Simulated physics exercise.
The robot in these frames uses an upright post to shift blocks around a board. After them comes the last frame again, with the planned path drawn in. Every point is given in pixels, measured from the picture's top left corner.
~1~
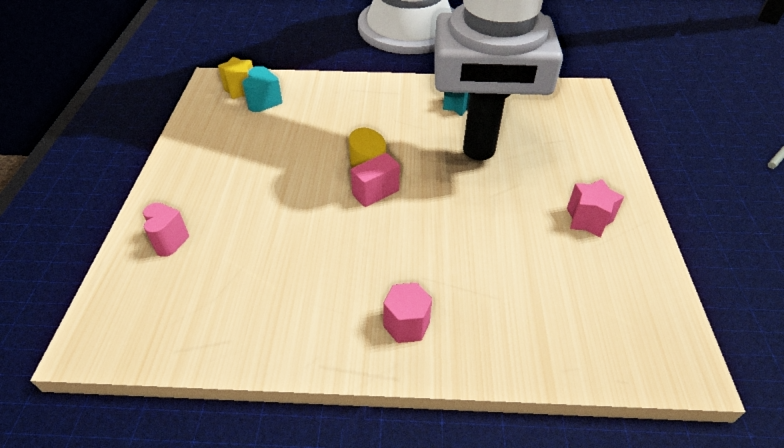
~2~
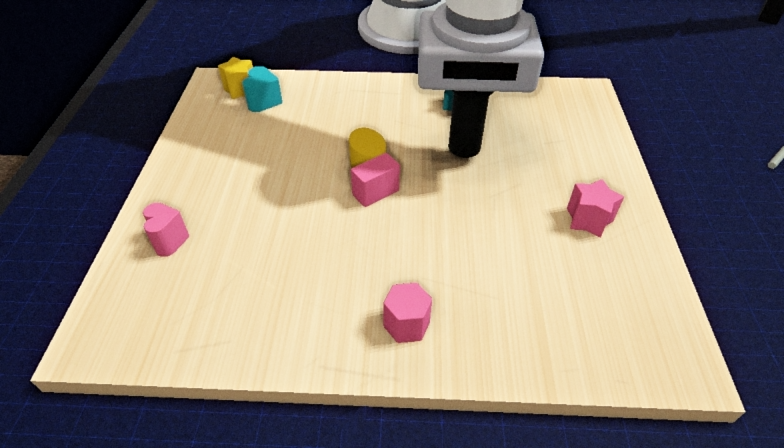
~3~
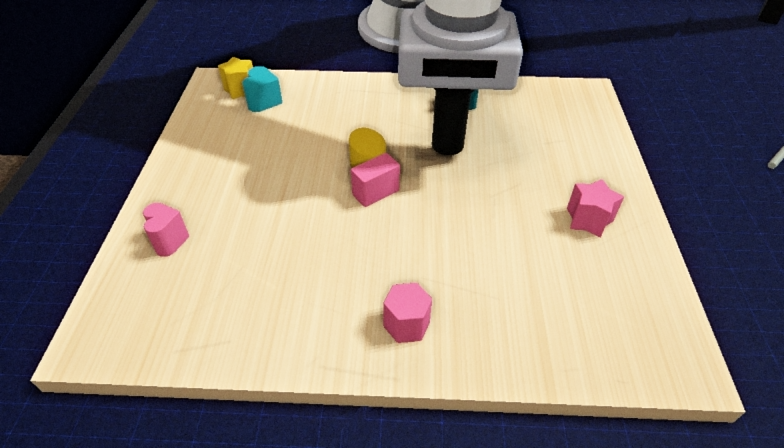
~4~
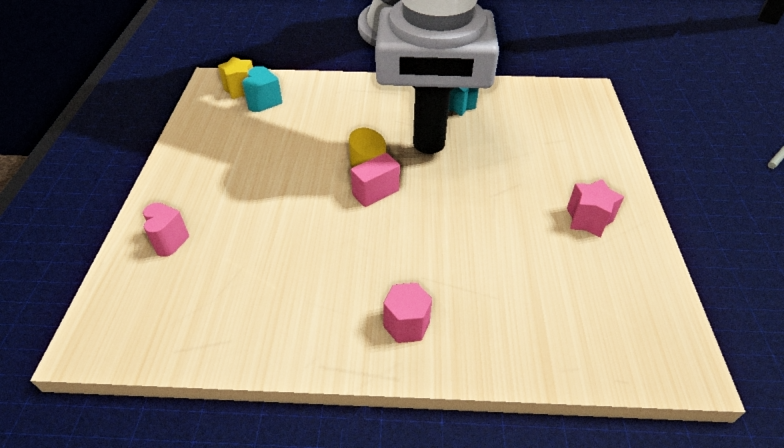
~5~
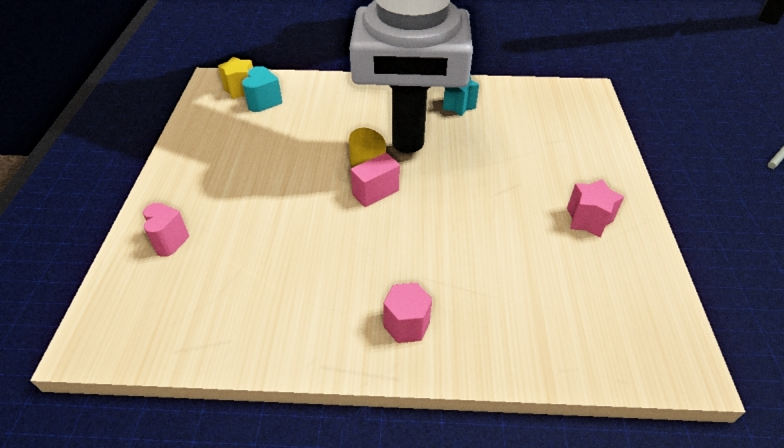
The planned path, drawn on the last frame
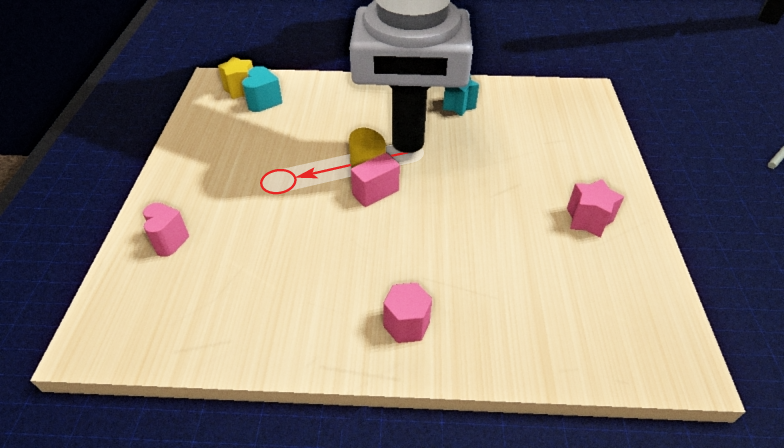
On a wooden board, a robot's black post moves left toward the yellow and pink blocks.
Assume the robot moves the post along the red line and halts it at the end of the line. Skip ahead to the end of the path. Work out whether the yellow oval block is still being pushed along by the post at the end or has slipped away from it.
In the end it is beside or behind the post.
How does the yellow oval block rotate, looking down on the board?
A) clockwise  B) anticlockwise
My answer is option B.
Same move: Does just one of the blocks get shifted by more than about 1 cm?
Yes.
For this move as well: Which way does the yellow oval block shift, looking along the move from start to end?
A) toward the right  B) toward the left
It's B.
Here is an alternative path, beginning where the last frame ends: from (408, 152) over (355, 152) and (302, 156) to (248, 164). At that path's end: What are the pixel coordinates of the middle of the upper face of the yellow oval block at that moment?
Roughly at (342, 148).
The line goes from (408, 152) directly to (278, 181).
The first path, step by step. One third of the way, post at (366, 152); yellow oval block at (338, 151), turned 20° anticlockwise.
Two thirds of the way, post at (321, 162); yellow oval block at (300, 168), turned 65° anticlockwise.
At the end, post at (277, 172); yellow oval block at (281, 180), turned 110° anticlockwise; pink rectangular block unmoved.
